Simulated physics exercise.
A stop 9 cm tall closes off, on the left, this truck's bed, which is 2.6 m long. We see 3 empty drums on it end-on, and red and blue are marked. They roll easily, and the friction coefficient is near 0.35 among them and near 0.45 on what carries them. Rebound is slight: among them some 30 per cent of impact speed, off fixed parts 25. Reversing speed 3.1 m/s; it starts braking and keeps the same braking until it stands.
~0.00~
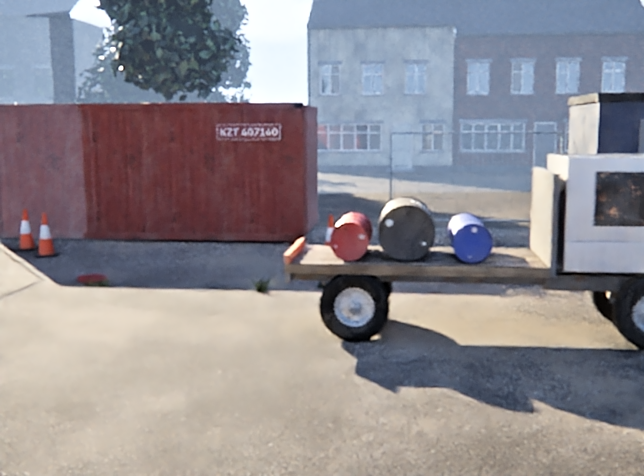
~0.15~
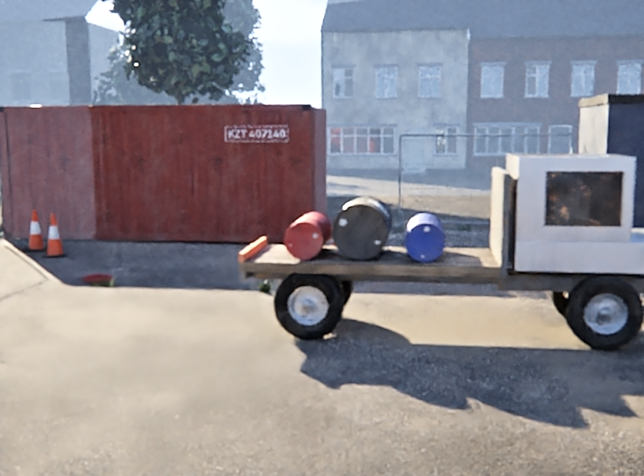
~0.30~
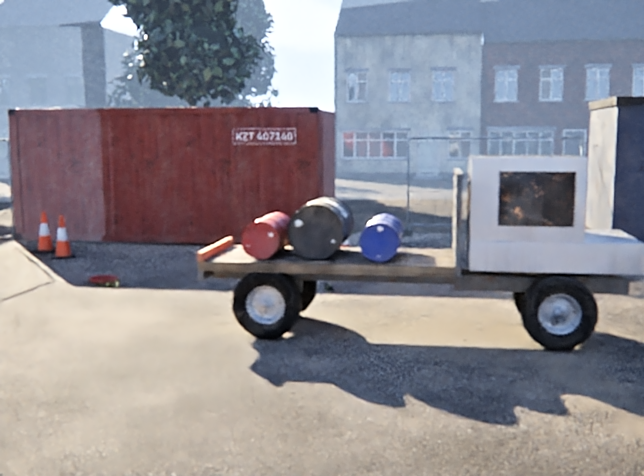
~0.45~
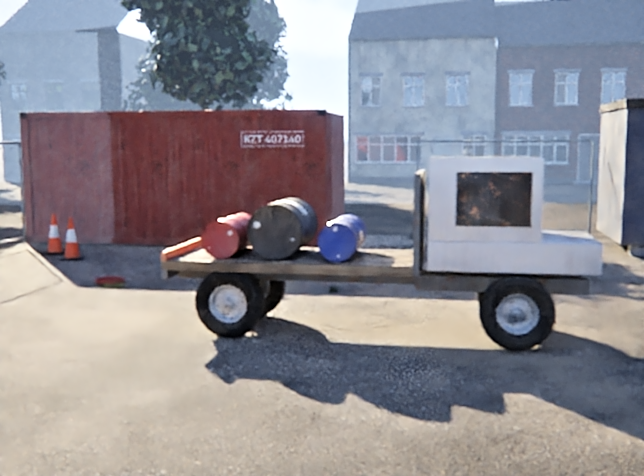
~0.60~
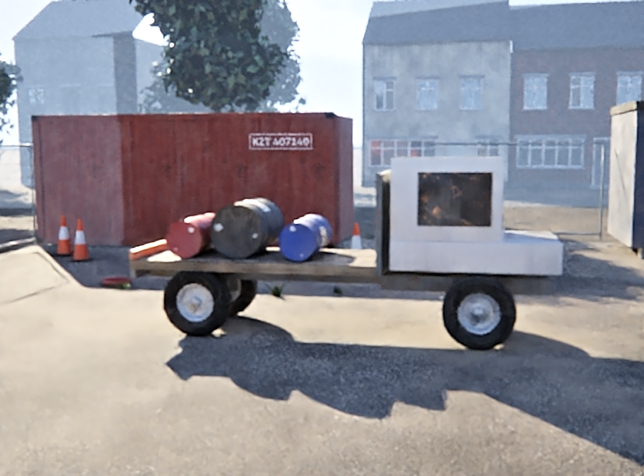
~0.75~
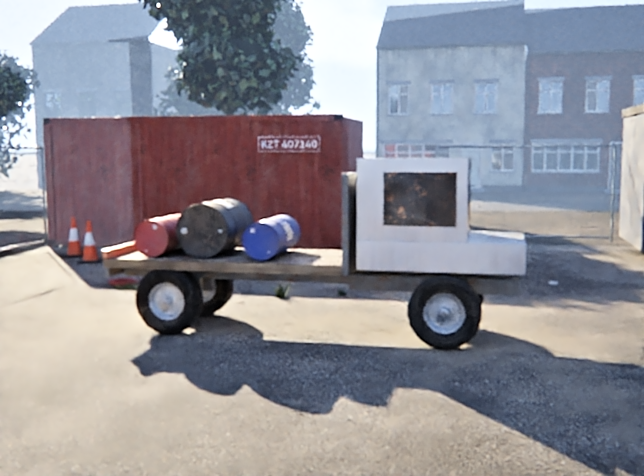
At the start, a flatbed truck carrying red, dark and blue drums is partly in view on the right, beside a red container. It reverses left, slowing slightly, as the view shifts left and its white cab comes fully into sight. By the end, its bed is in front of the container, the drums still grouped together.
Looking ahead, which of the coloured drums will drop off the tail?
Red: Kept. Blue: Kept.
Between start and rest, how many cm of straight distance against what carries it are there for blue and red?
The blue one shifts some 70 and the red one roughly 40.
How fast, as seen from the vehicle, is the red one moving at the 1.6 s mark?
The speed is close to 0.0 m/s.
By 1.6 s, red is on the bed, 15 cm from the bar; blue is on the bed, 115 cm from the bar; 0 over the tail so far.
Finally (2.7 s), red is on the bed, 20 cm from the bar; blue is on the bed, 115 cm from the bar; 0 over the tail so far.
